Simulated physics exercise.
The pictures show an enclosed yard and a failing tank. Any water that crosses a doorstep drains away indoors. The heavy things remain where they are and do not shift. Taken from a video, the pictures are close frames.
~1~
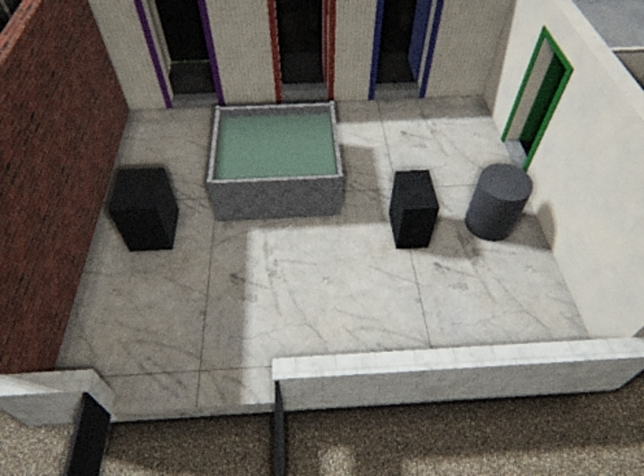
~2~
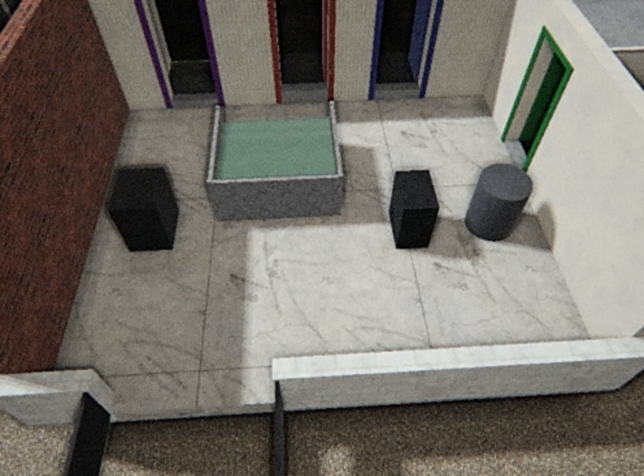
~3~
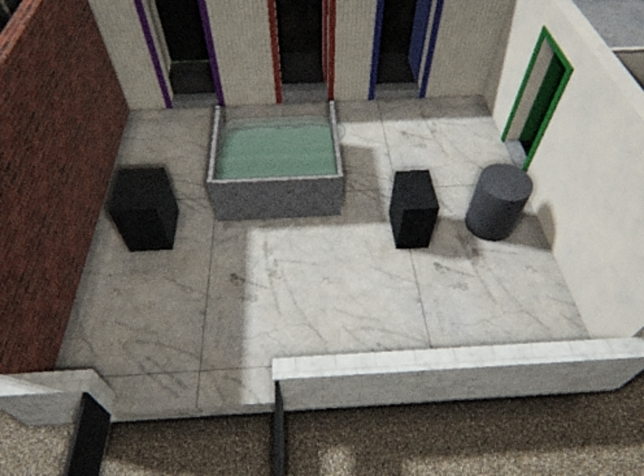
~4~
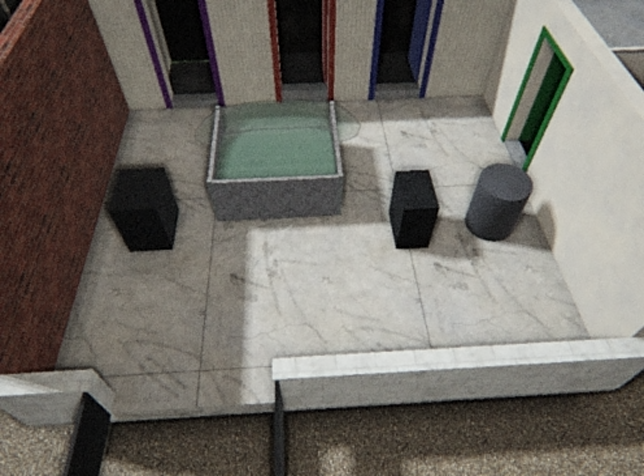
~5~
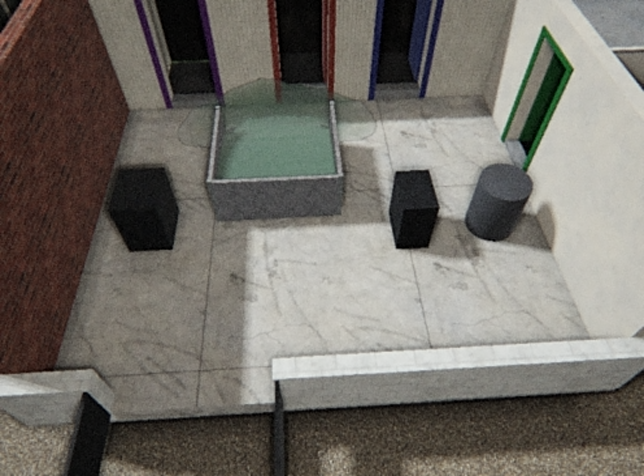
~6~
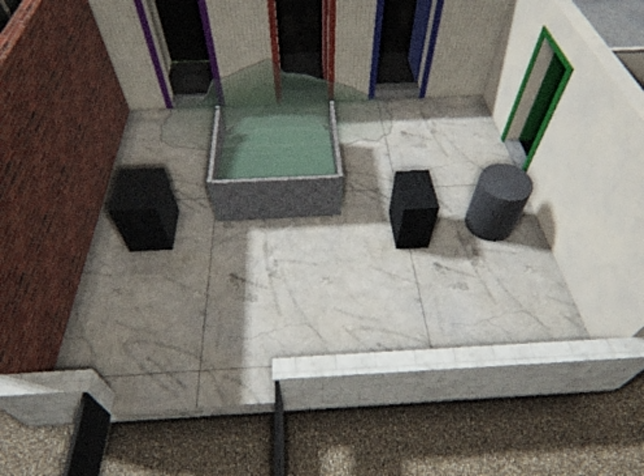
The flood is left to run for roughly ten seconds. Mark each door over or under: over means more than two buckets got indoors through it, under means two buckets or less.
Blue door - under, purple door - over, green door - over, red door - over.
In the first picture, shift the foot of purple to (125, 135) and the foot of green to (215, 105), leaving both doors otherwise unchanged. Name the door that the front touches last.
That would be the purple-painted one.
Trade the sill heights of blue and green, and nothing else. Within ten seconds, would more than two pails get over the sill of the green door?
Green: Below the limit.
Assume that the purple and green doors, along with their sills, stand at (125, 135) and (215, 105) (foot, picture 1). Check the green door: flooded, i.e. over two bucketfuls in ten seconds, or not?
In that case green gets flooded.
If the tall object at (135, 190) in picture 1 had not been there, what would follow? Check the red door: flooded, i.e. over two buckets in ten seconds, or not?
Note - red door tops the line.
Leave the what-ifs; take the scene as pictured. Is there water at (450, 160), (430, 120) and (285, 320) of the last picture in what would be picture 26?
As listed, the points end up soaked, soaked and high and dry.
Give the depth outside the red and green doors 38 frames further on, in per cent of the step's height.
Roughly 20 % and 100 %, respectively.
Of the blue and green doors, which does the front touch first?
The one in blue.
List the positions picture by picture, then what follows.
Still water in the tank at (276, 144), in the first picture.
The front is at a hidden place, out from the gap on the tank's far side, in the second picture.
Water pours out on the tank's far side and has run to a hidden place, in the third picture.
The front is at (350, 117), out from the gap on the tank's far side, in the fourth picture.
The front is at (198, 108), out from the gap on the tank's far side, in the fifth picture.
Water pours out on the tank's far side and has run to (174, 109), in the sixth picture.
A moment on, water covers 20 % of the floor; the blue door wet at the sill, nothing in, the purple door under two buckets in, the green door not reached, the red door far over two buckets in.
Next, water covers 35 % of the floor; the blue door wet at the sill, nothing in, the purple door over two buckets in, the green door wet at the sill, nothing in, the red door far over two buckets in.
Then, water covers 50 % of the floor; the blue door wet at the sill, nothing in, the purple door over two buckets in, the green door over two buckets in, the red door far over two buckets in.
Later, water covers 85 % of the floor; the blue door wet at the sill, nothing in, the purple door over two buckets in, the green door over two buckets in, the red door far over two buckets in.
In the end, water covers 100 % of the floor; the blue door wet at the sill, nothing in, the purple door over two buckets in, the green door over two buckets in, the red door far over two buckets in.
